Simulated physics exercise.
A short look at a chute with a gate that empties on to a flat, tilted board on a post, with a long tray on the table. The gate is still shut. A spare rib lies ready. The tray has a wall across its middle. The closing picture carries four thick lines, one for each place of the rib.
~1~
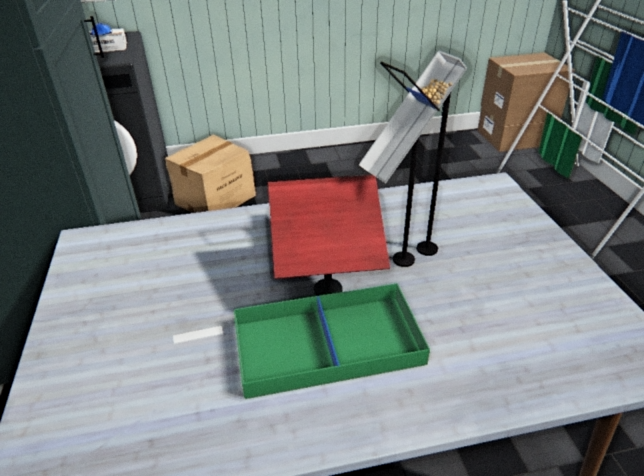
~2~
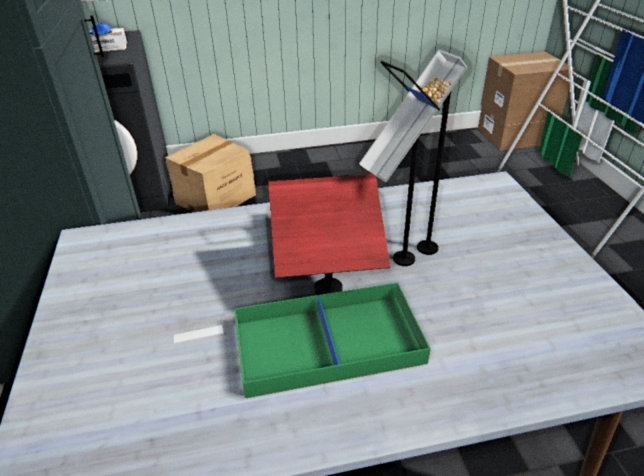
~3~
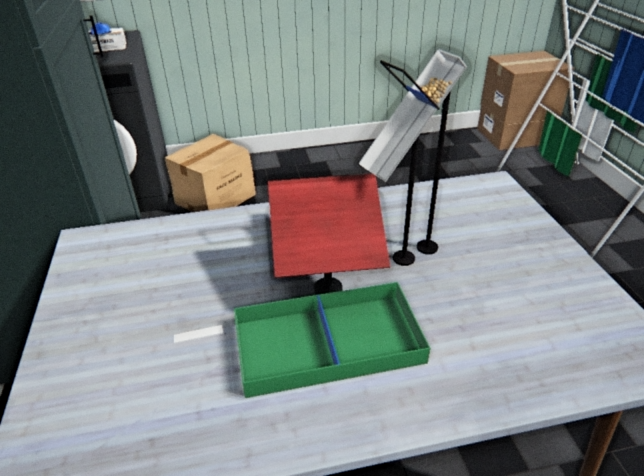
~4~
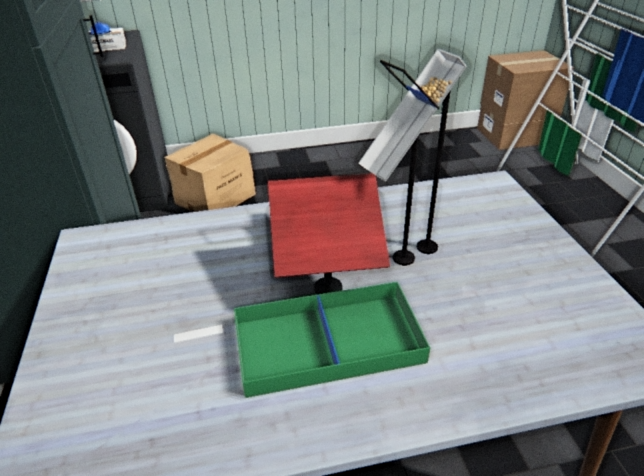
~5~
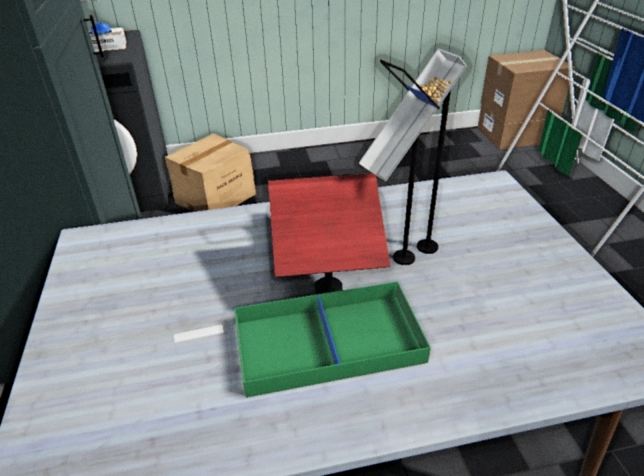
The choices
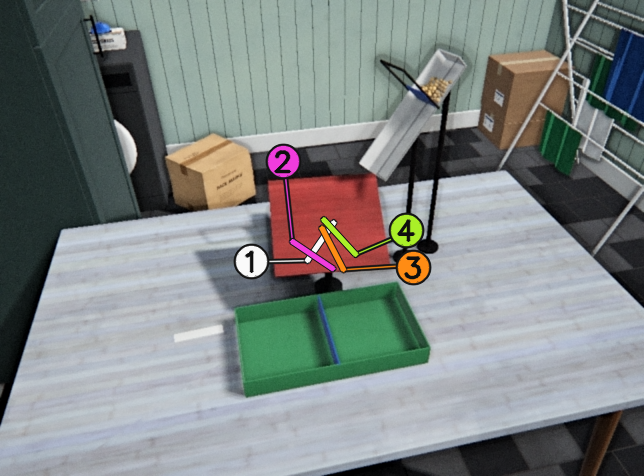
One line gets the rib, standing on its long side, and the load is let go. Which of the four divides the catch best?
Choose 1.
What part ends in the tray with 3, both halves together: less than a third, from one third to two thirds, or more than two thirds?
More than two thirds.
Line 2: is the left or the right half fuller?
The right half.
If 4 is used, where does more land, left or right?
More lands on the right.
On the marked copy, line 1 from (333, 222) to (307, 260); line 2 from (292, 241) to (332, 268); line 3 from (321, 228) to (343, 269); line 4 from (323, 219) to (355, 254).
With 1, of what is caught, about half in the left half, about half in the right.
With 2, of what is caught, a small part in the left half, nearly all in the right.
With 3, of what is caught, a small part in the left half, nearly all in the right.
With 4, of what is caught, none in the left half, all in the right.
